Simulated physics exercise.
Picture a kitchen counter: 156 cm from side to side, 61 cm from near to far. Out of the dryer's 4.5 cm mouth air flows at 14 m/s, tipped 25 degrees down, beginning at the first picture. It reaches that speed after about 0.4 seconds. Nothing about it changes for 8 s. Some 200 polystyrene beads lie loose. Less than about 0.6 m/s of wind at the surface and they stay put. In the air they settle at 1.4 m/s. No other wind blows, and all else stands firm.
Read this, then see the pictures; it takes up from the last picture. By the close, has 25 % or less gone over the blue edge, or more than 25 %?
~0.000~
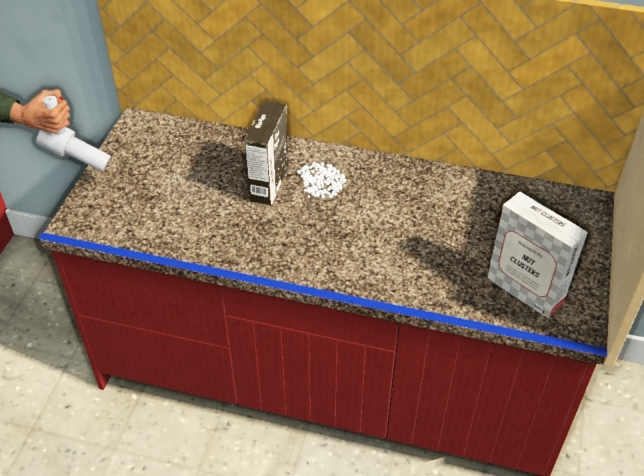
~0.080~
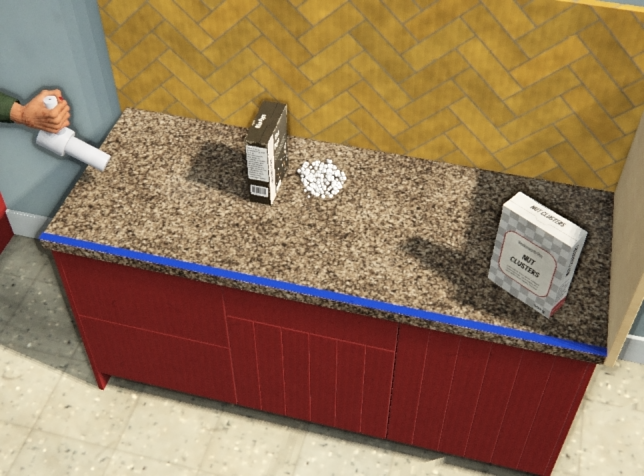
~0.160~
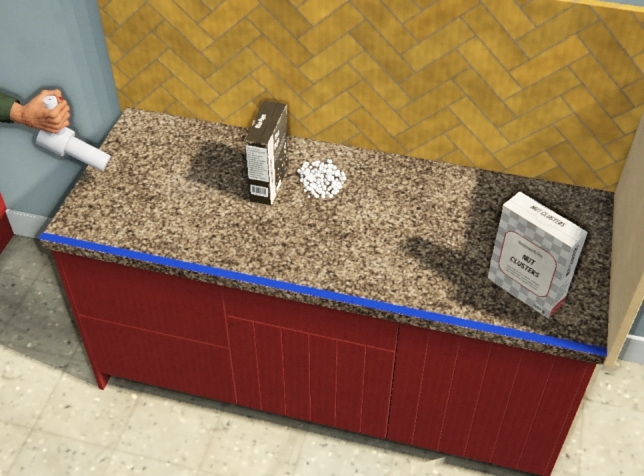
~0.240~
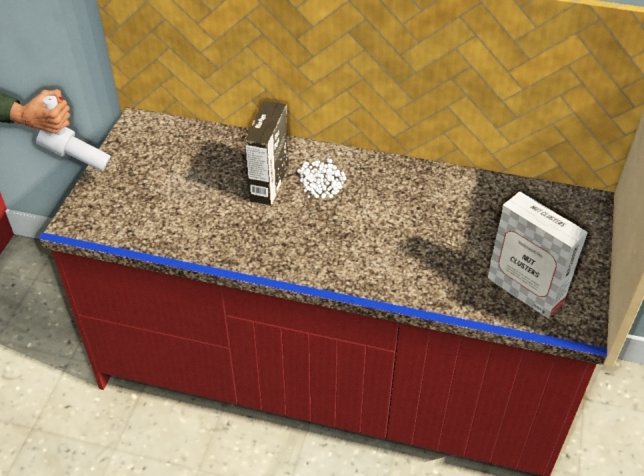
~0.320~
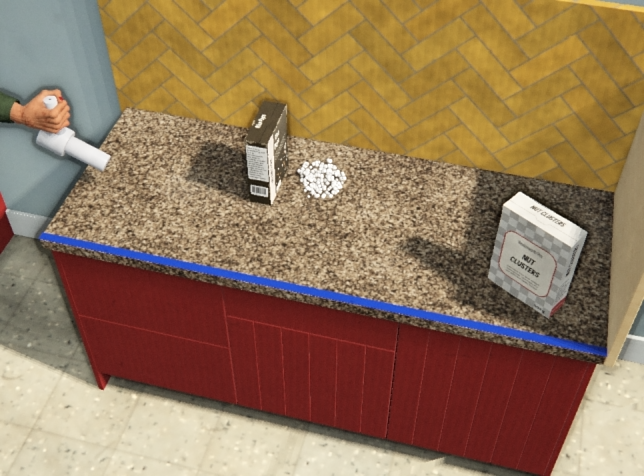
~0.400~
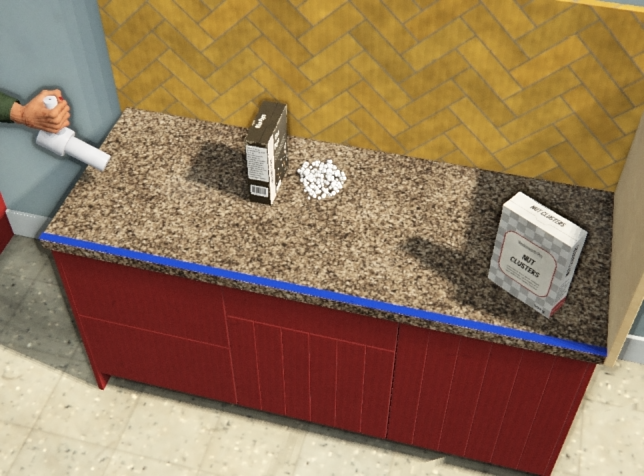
Loss there undershoots or meets a quarter.
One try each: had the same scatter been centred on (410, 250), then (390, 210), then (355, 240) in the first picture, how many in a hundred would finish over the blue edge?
First try near 50 %, second near 5 %, third near 60 %.
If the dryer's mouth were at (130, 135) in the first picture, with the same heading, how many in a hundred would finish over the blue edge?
It would come out near 30 in a hundred.
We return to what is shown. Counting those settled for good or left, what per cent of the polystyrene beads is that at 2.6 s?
The share is about 20 %.
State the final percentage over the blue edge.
Roughly 3 percent at the end.
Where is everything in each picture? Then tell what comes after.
In the first frame, the middle of the polystyrene beads is near (322, 179), none has stirred yet and the mouth of the dryer is at (107, 164).
In the second frame, the middle of the polystyrene beads is near (322, 178), none has stirred yet and the blue edge is centred on (306, 294).
In the third frame, the middle of the polystyrene beads is near (322, 178), none has stirred yet, the top of a carton is at (266, 121) and the top of a carton is at (545, 218).
In the fourth frame, the middle of the polystyrene beads is near (322, 178) and none has stirred yet.
In the fifth frame, the middle of the polystyrene beads is near (322, 178) and none has stirred yet.
In the sixth frame, the middle of the polystyrene beads is near (322, 178) and none has stirred yet.
After 1.6 s, 1 % are over the blue edge; the middle of those still in play is near (322, 178); 18 % have settled or left.
After 2.6 s, 2 % are over the blue edge; the middle of those still in play is near (328, 174); 22 % have settled or left.
After 4.4 s, 2 % are over the blue edge; the middle of those still in play is near (328, 174); 30 % have settled or left.
After 8.0 s, at the end, 3 % are over the blue edge; the middle of those still in play is near (327, 172).
